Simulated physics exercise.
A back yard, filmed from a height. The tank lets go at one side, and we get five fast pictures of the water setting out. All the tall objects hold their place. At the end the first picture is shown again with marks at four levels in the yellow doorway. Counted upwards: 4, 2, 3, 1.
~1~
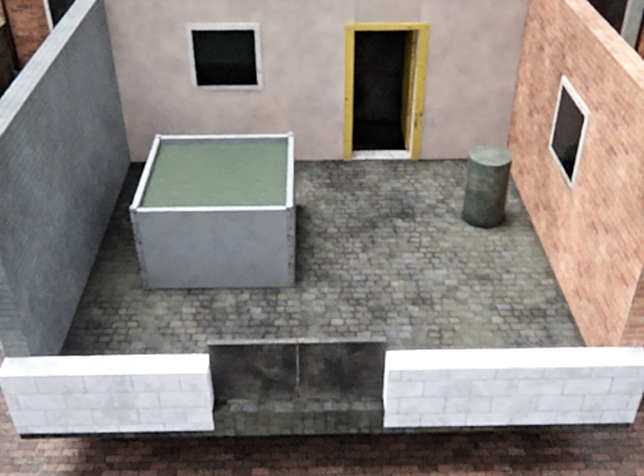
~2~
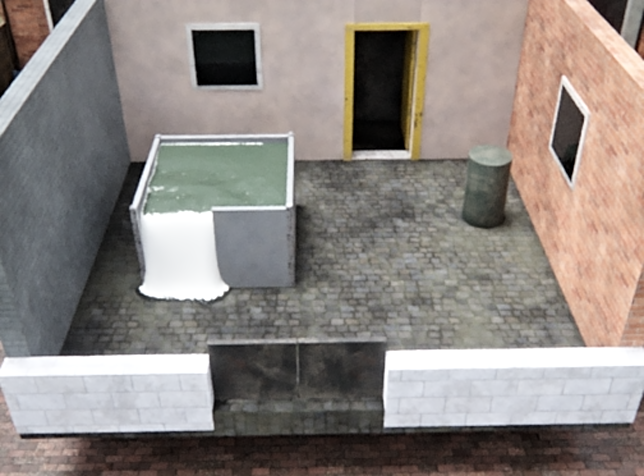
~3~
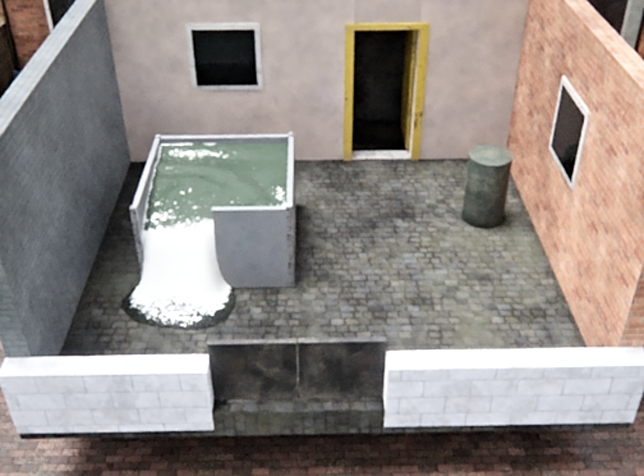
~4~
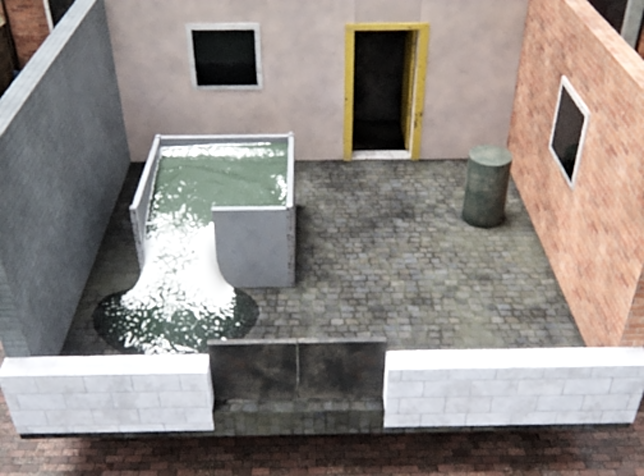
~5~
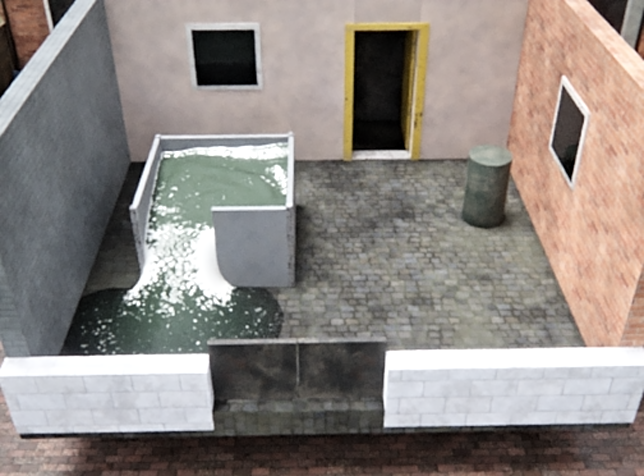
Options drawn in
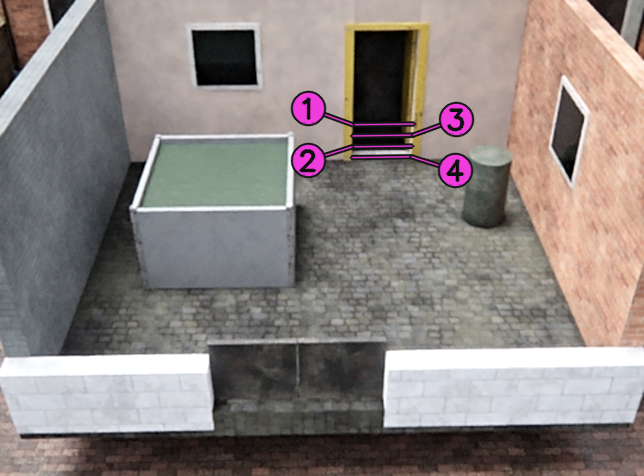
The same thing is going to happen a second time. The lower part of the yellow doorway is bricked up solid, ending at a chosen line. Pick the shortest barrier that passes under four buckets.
It is 2.
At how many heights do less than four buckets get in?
Three.
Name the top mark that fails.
The answer is 4.
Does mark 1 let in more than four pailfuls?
No, not at all.
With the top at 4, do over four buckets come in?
Yes, that goes wrong.
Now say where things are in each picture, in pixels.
Water in the tank at rest, its middle at (219, 175); foot of the yellow doorway at (381, 159); shut gate at (297, 349), in the first picture.
Front seen at (221, 294), 1 % of the ground wet, in the second picture.
Front seen at (218, 318), 3 % of the ground wet, in the third picture.
Front seen at (103, 326), 7 % of the ground wet, in the fourth picture.
Front seen at (73, 319), 14 % of the ground wet, in the fifth picture.
On the marked copy, 1 at (383, 124); 2 at (382, 146); 3 at (382, 135); 4 at (381, 157); from the bottom up 4, 2, 3, 1.
For mark 1, nothing gets over.
For mark 2, nothing gets over.
For mark 3, nothing gets over.
For mark 4, some 15 bucketfuls get in.
